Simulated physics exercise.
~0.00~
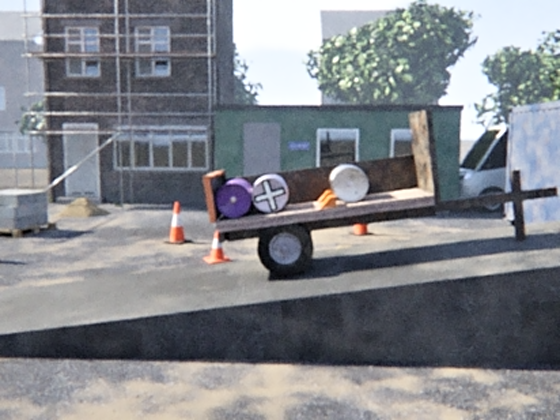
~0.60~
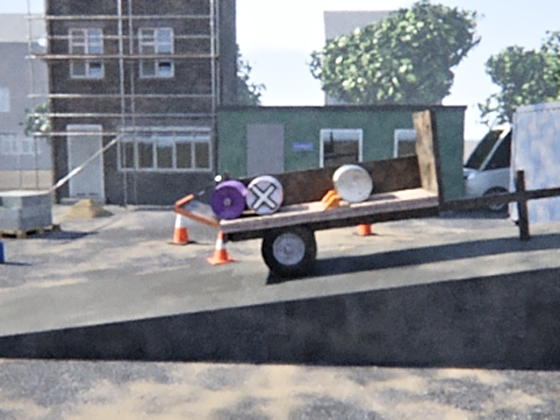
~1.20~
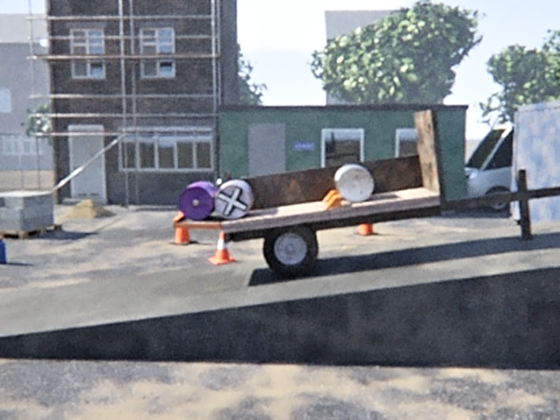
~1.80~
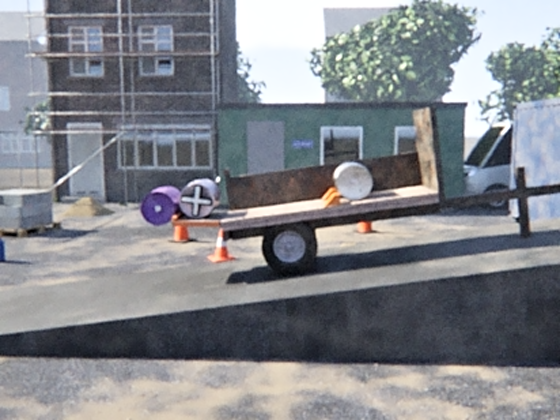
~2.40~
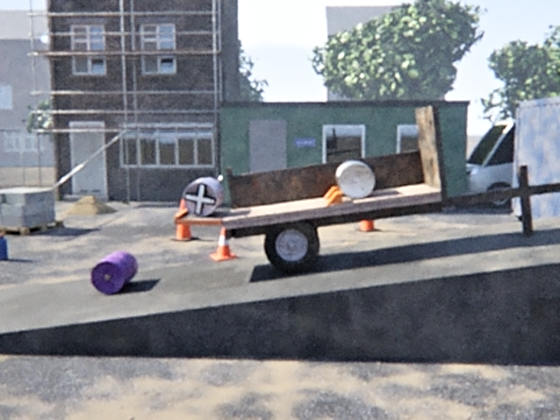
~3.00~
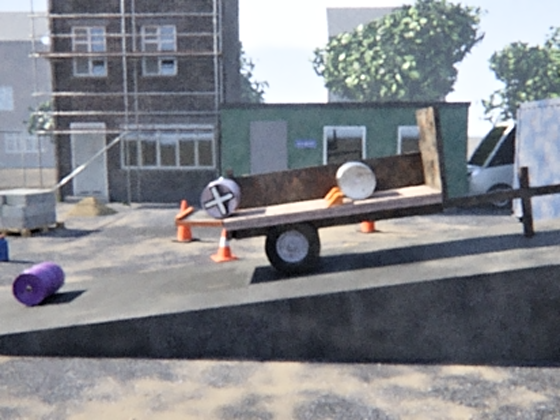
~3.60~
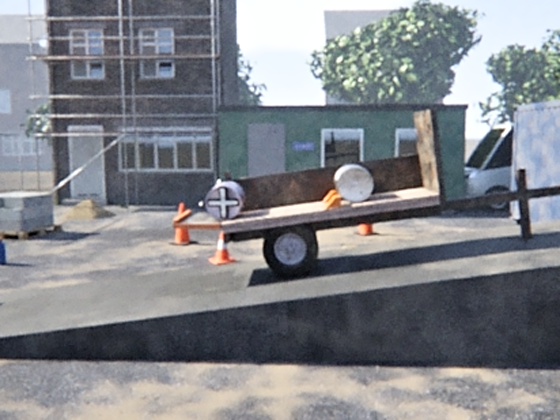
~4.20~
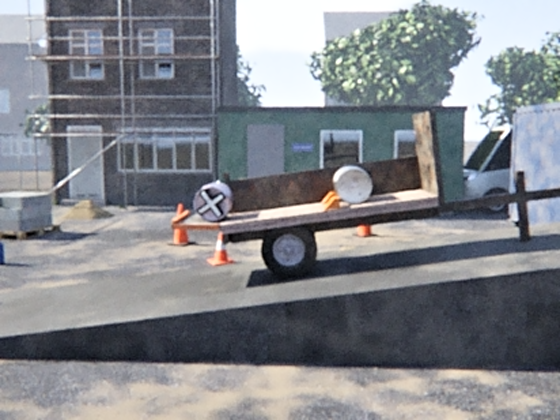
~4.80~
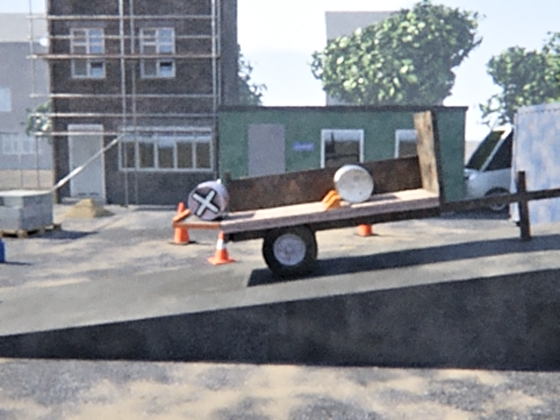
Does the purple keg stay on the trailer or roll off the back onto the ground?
It rolls off the back. It drops from the end of the lowered tailgate onto the slope and rolls away to the left.
